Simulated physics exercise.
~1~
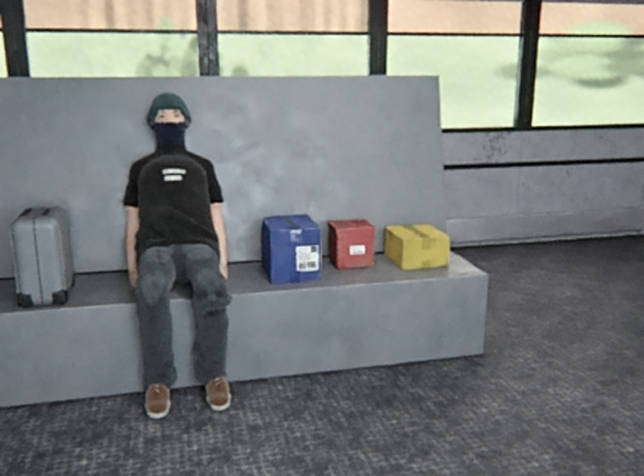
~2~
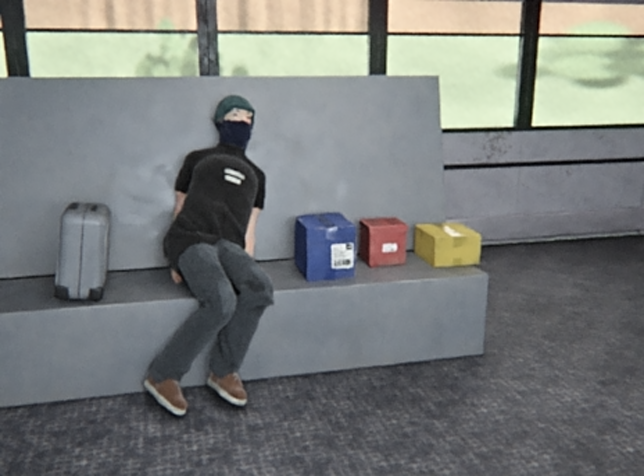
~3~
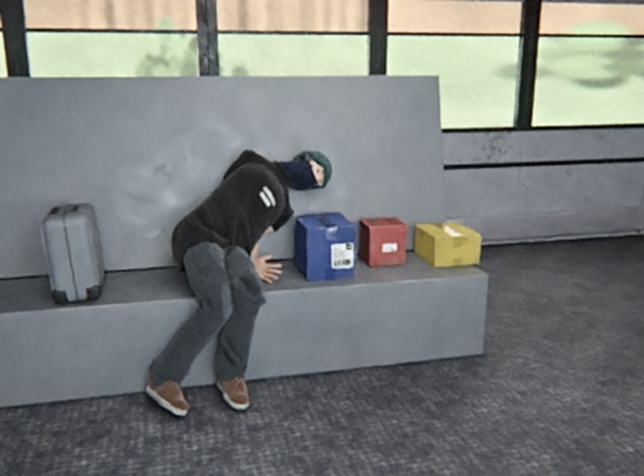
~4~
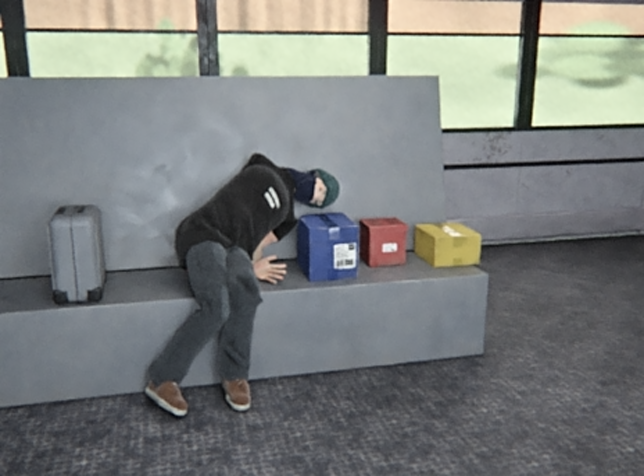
A limp commuter in a beanie slid right along the grey bench as the case and the blue, red and yellow boxes shifted right too, then slumped sideways toward the blue box, ending bent over beside it with everything still on the seat.
